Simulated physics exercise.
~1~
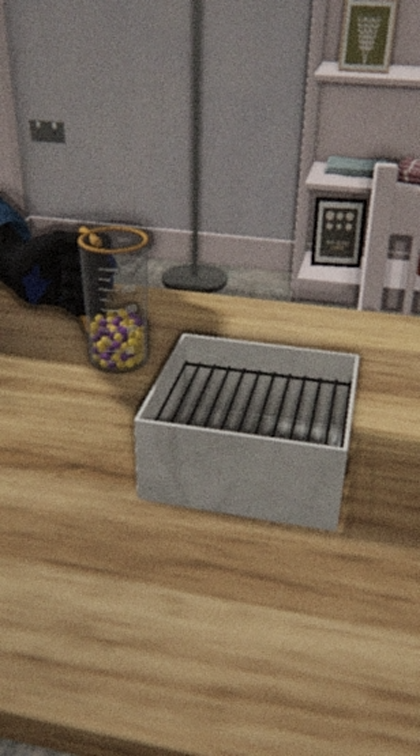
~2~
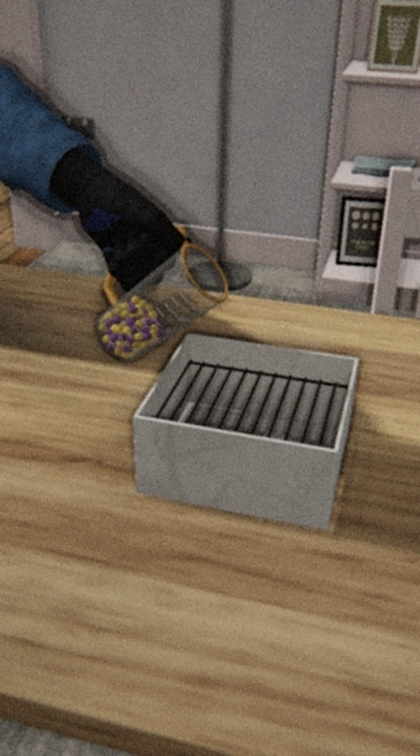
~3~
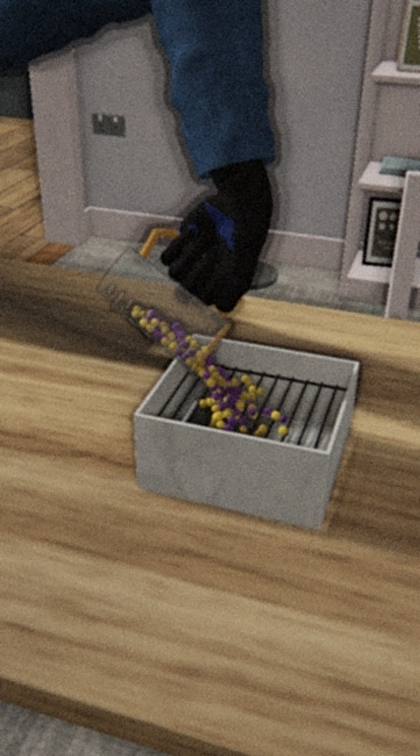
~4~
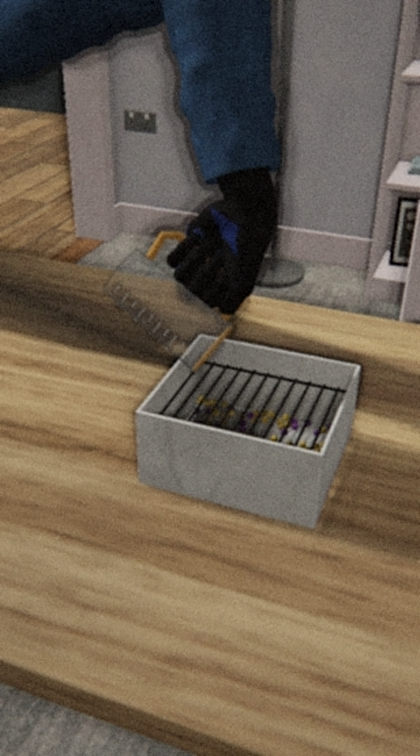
A black-gloved hand lifted a clear cup of small yellow and purple balls, moved it right and tipped it over a wire rack across an open gray box. The balls poured onto the wires, and both colors dropped through, leaving the cup empty.
